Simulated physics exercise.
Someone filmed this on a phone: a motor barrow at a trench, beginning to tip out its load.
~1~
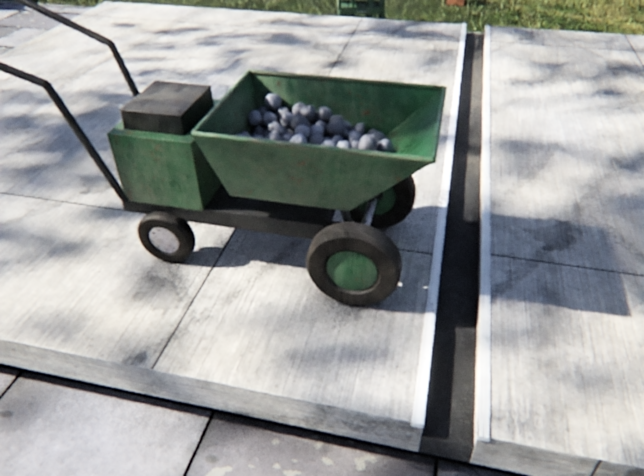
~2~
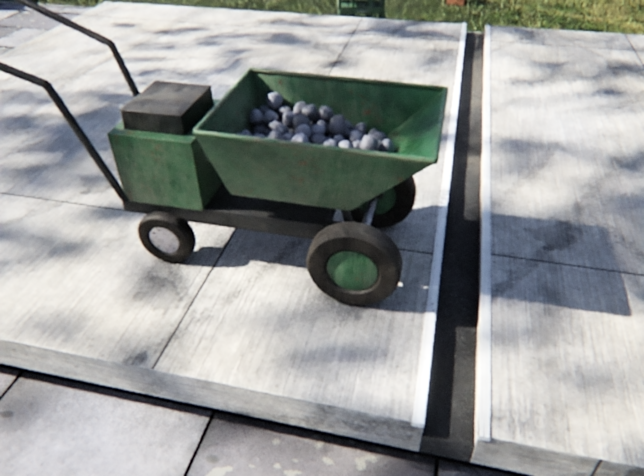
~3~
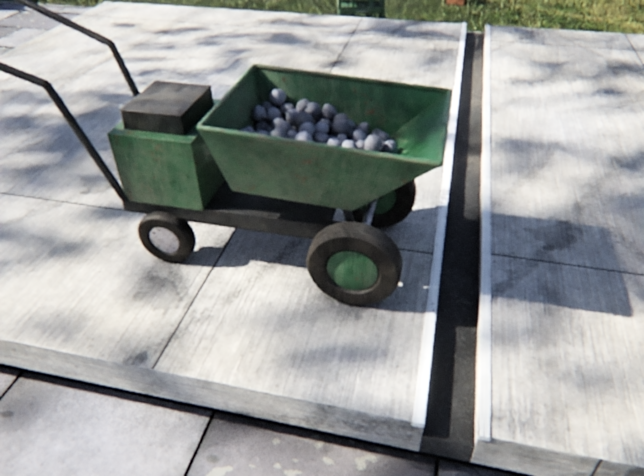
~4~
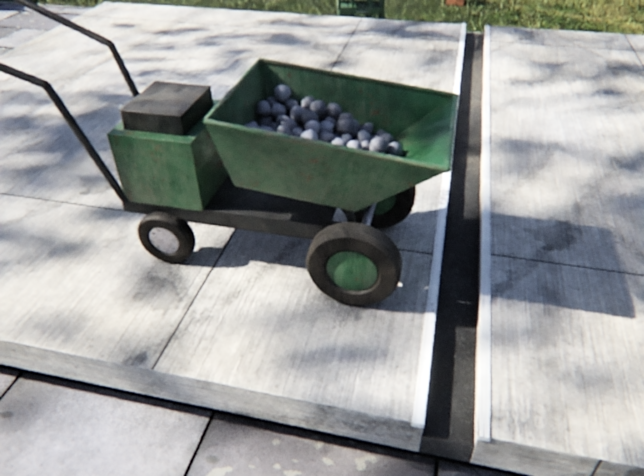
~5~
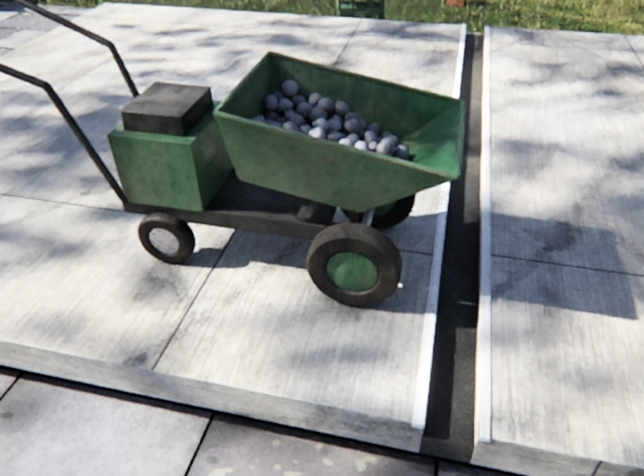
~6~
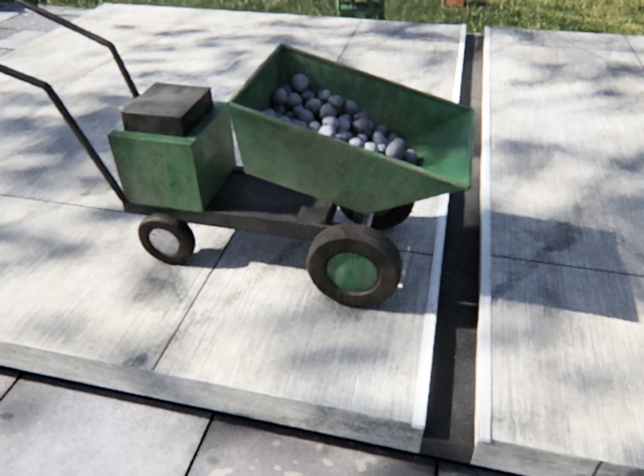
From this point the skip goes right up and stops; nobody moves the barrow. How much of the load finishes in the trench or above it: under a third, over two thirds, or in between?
Under a third.
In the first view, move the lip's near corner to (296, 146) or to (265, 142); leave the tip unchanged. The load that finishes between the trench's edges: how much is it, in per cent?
Some 40 in a hundred, then some 30 in a hundred.
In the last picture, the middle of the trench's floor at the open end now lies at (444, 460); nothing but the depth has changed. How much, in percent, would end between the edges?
Near 0 %.
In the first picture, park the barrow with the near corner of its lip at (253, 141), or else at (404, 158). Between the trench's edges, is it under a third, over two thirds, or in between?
At the first place under a third, at the second under a third.
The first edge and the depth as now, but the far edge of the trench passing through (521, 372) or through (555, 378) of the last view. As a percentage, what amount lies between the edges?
I'd put it near 20 in a hundred, then near 60 in a hundred.
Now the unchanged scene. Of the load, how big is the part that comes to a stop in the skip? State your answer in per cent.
Close to 15 in a hundred.
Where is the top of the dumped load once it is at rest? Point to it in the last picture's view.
At about (528, 253).
Just after the last frame, skip tipped steeply; every one in the skip.
A moment on, skip tipped steeply; the larger part in the skip; about a tenth beyond it.
Further on, skip tipped right over; about a tenth in the skip; the larger part beyond it.
When it is over, skip tipped right over; about a tenth in the skip; not one in or heaped over the trench; the larger part beyond it.
